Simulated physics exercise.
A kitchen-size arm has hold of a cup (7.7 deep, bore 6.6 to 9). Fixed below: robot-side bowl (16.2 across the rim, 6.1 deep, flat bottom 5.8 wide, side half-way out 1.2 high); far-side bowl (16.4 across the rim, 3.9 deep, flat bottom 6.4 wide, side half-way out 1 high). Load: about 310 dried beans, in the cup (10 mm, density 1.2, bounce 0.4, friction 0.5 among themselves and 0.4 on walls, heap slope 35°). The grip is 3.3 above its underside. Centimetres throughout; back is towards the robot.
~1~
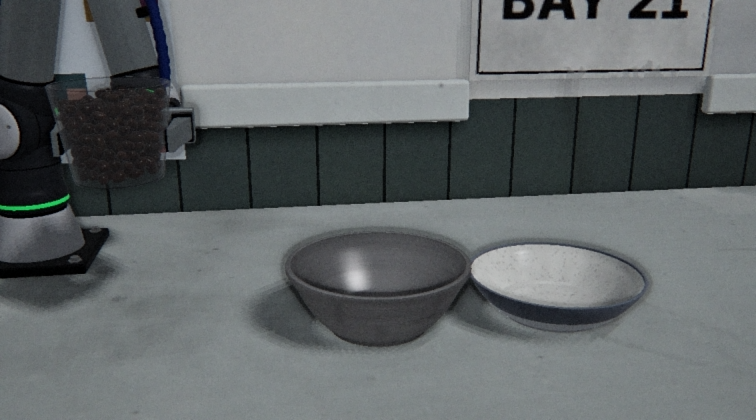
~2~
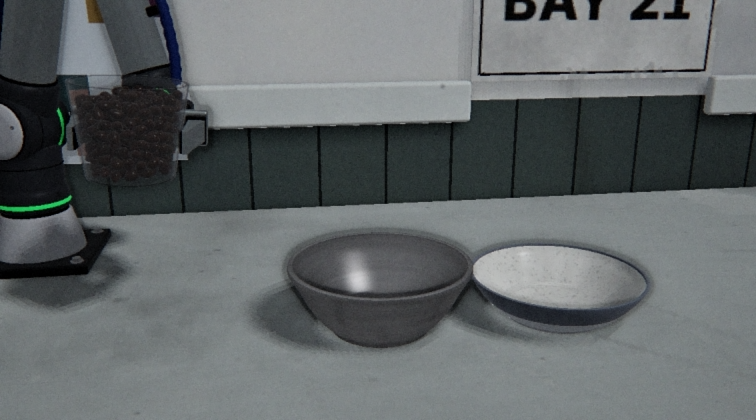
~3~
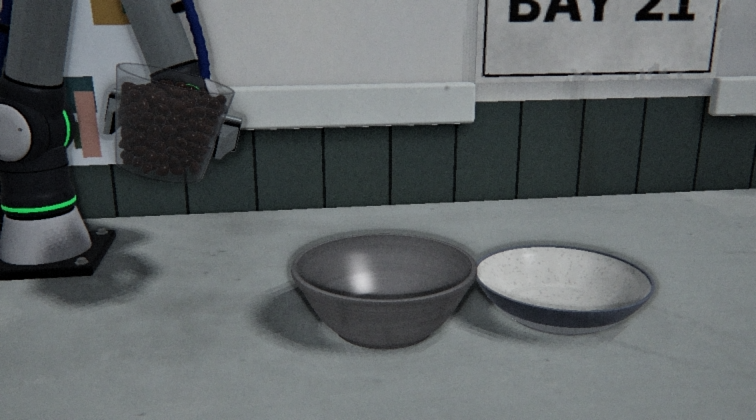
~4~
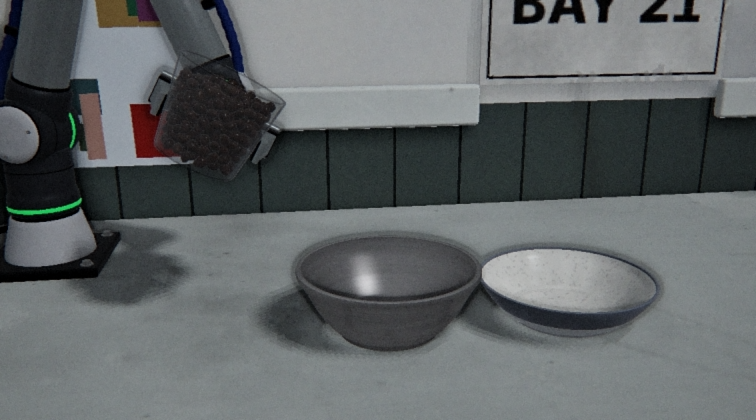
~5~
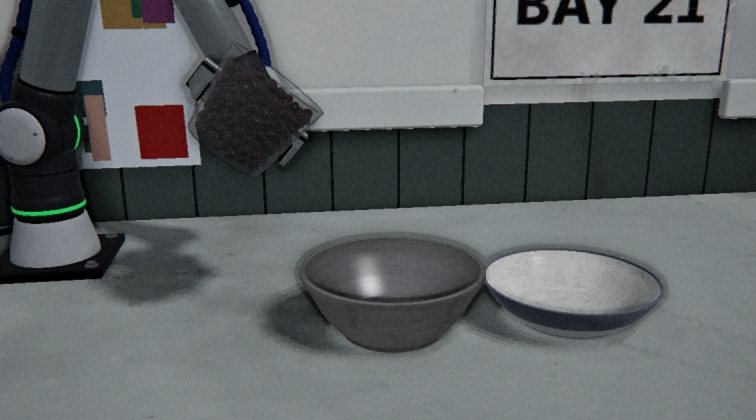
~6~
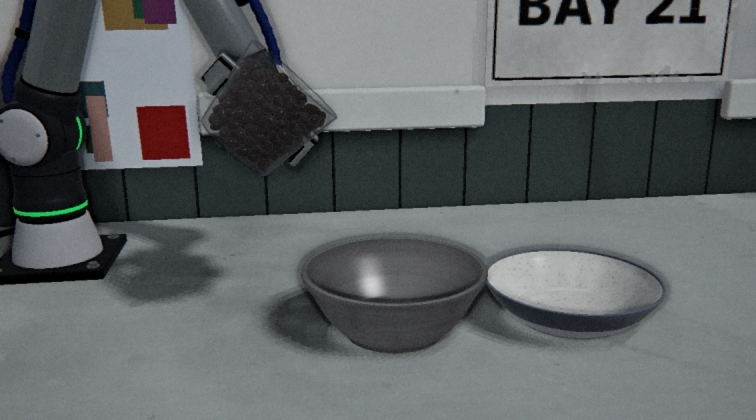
At a marble-like counter, a robot arm moving a clear cup of dark beans rightward while tilting it toward two bowls.
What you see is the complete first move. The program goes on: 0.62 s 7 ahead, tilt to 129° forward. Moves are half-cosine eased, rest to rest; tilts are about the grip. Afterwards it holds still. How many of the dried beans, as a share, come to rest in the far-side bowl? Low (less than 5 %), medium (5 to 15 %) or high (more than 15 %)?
Answer: Low; less than 5 % of the dried beans finish in the far-side bowl.
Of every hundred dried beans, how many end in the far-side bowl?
About 0 per cent.
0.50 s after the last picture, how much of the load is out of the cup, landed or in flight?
Near 30 per cent so far.
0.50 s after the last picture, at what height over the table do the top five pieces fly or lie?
About 22 cm.
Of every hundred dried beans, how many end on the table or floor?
Roughly 0 per cent.
Then, 0.25 s after the last picture, tilted 73° forward, highest piece 25 above the table; 311 in the cup.
Then, 0.50 s after the last picture, tilted 121° forward, highest piece 22 above the table; 225 in the cup, 64 in the robot-side bowl, 22 in flight or on a rim.
Then, 0.82 s after the last picture, tilted 129° forward, highest piece 5 above the table; 311 in the robot-side bowl.
Then, 1.87 s after the last picture, tilted 129° forward, highest piece 5 above the table; 311 in the robot-side bowl.
Final count, 311 in the robot-side bowl. That is 0 % in the far-side bowl.
